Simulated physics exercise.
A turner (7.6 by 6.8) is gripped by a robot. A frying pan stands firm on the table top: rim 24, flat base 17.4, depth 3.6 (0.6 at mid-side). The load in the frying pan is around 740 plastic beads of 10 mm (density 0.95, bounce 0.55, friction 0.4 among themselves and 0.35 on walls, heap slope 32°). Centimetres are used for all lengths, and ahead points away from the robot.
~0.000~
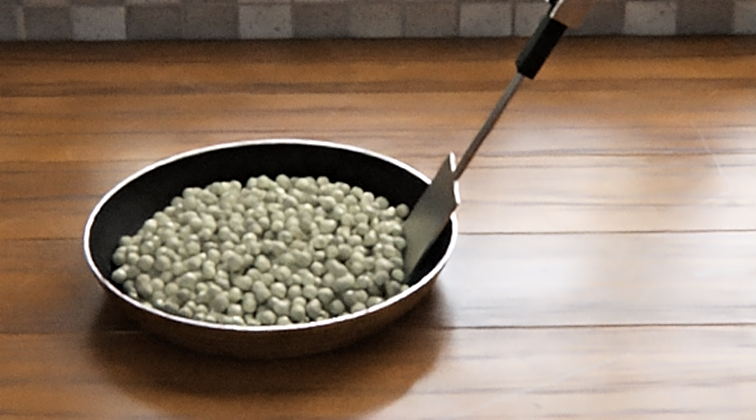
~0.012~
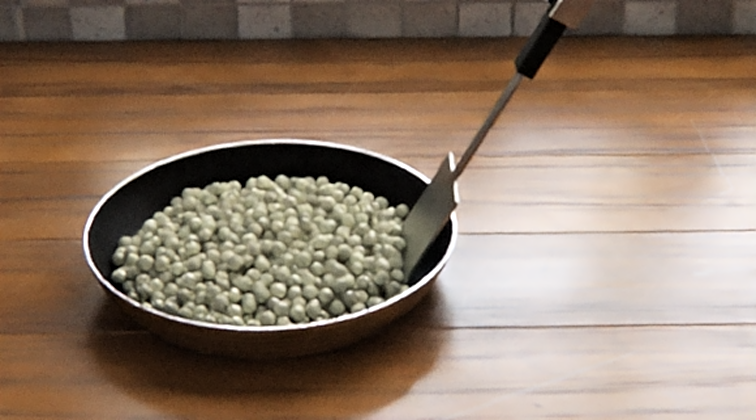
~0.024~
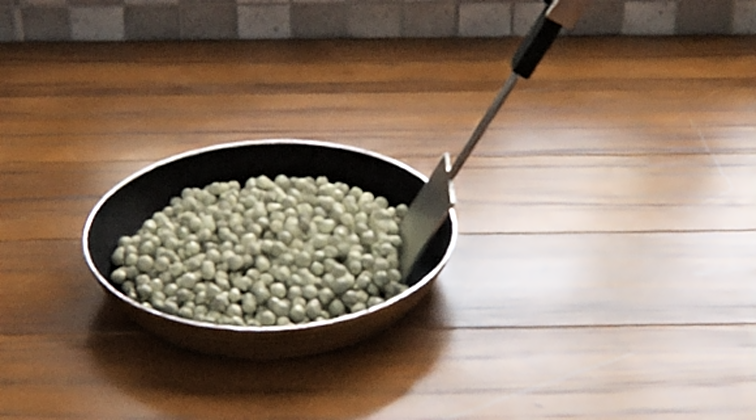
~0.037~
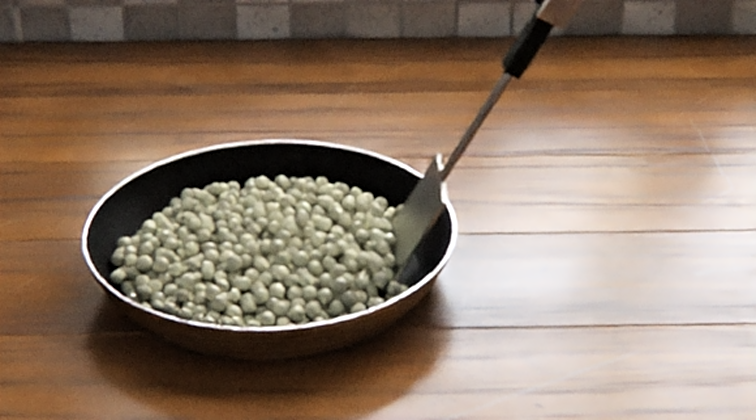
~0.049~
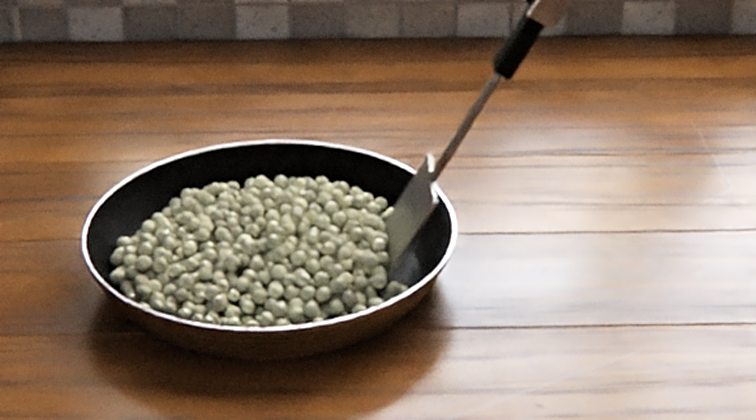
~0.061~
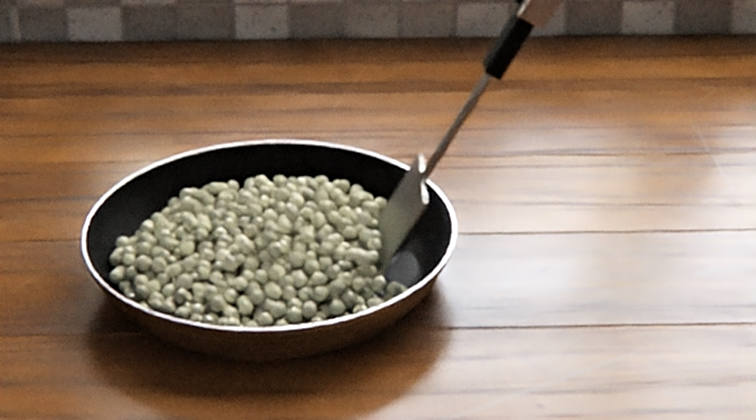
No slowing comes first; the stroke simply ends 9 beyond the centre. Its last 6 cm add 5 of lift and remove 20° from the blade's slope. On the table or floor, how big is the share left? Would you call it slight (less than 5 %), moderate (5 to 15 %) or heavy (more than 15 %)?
I would call it moderate, 5 to 15 %.
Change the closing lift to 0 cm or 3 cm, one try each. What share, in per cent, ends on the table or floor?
Near 10 and 10 percent respectively.
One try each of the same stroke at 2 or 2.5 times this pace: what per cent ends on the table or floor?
Some 15 and 20 per cent.
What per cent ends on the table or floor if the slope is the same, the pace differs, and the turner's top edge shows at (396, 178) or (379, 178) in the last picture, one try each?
Respectively, around 15 and 20 per cent.
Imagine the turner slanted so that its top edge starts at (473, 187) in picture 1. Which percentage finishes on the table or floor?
About 10%.
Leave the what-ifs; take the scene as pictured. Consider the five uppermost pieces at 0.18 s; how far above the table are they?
About 4 centimetres.
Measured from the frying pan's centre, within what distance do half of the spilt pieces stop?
Close to 24 cm from the centre.
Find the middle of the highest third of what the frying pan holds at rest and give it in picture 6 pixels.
Around (166, 248).
After 0.18 s, sloping 61°, highest piece 4 above the table; 744 in the frying pan.
After 0.29 s, sloping 54°, highest piece 6 above the table; 744 in the frying pan.
After 0.55 s, sloping 41°, highest piece 4 above the table; 675 in the frying pan, 68 on the table or floor, 1 on the blade or in flight.
After 1.60 s, sloping 41°, highest piece 4 above the table; 674 in the frying pan, 70 on the table or floor.
At rest, 674 in the frying pan, 70 on the table or floor. That is 9 % on the table or floor.
